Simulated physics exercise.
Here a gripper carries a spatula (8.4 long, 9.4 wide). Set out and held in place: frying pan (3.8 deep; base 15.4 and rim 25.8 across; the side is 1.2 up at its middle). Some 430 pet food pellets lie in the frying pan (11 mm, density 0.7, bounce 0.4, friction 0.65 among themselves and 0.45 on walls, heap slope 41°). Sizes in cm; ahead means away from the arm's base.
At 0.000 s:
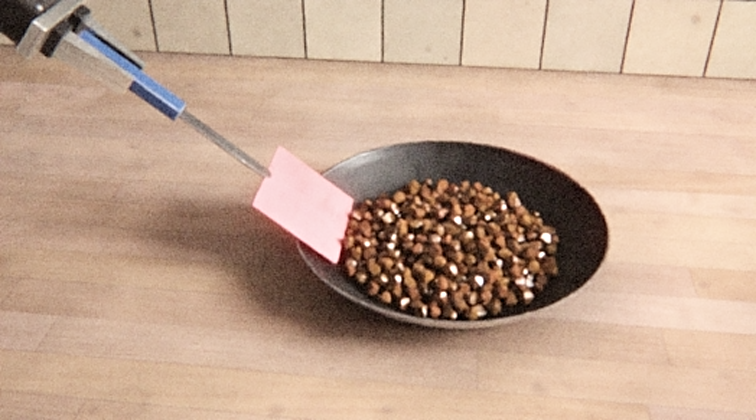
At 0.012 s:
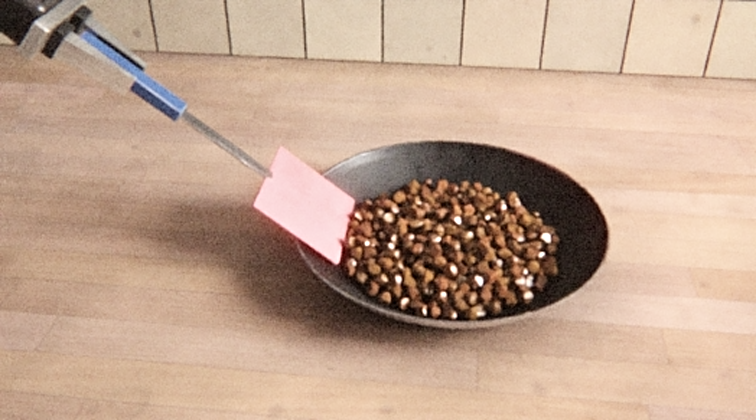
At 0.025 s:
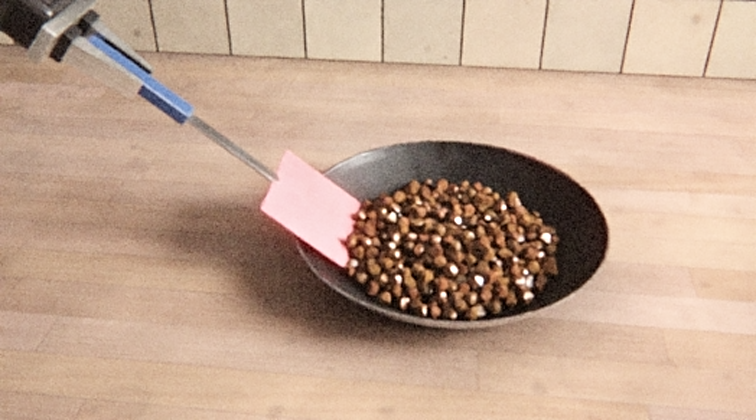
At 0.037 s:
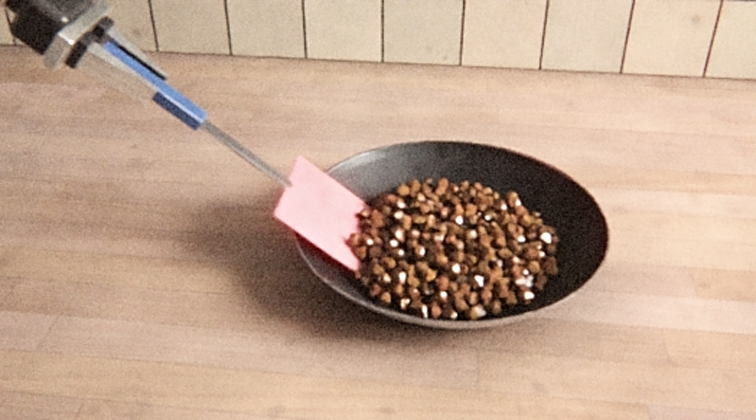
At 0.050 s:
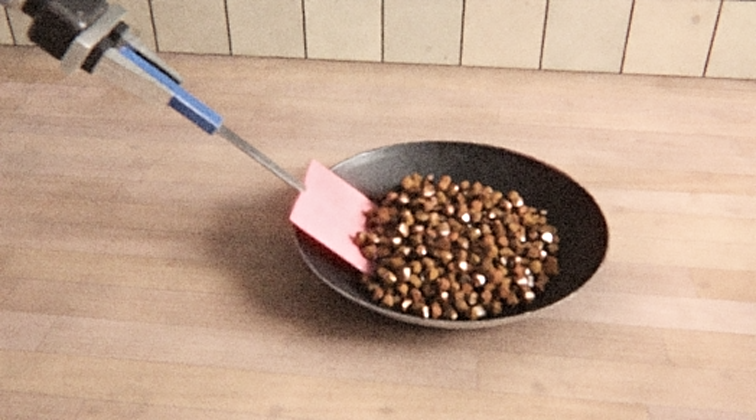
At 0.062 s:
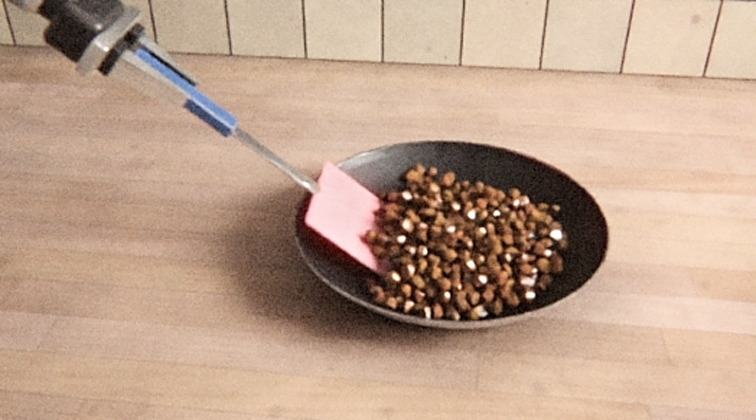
A robotic arm held a pink spatula at the left edge of a dark pan of brown pellets, then slowly moved it rightward into the pan, nudging the nearest pellets slightly to the right.
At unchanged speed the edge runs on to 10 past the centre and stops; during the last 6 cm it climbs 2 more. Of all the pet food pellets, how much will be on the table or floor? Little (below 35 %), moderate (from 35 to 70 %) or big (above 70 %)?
On the table or floor the share is moderate, from 35 to 70 %.
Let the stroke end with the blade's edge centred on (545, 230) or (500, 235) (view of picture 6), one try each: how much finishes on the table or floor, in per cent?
Some 40 and 10 per cent.
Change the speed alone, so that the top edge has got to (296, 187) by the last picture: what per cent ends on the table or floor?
About 40 per cent.
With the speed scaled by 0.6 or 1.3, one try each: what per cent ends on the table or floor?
About 40 and 55 per cent.
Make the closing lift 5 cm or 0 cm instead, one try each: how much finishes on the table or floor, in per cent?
About 40 and 55 per cent.
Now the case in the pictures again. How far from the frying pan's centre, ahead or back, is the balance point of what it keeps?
Roughly 3.5 cm ahead.
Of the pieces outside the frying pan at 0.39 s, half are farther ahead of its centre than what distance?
About 24 cm.
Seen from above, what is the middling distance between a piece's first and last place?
About 12 cm.
After 0.11 s, sloping 39°, highest piece 11 above the table; 425 in the frying pan, 4 on the blade or in flight.
After 0.16 s, sloping 39°, highest piece 16 above the table; 419 in the frying pan, 10 on the blade or in flight.
After 0.39 s, sloping 39°, highest piece 13 above the table; 214 in the frying pan, 134 on the table or floor, 81 on the blade or in flight.
After 1.44 s, sloping 39°, highest piece 5 above the table; 215 on the table or floor, 214 in the frying pan.
At rest, 215 on the table or floor, 214 in the frying pan. That is 50 % on the table or floor.
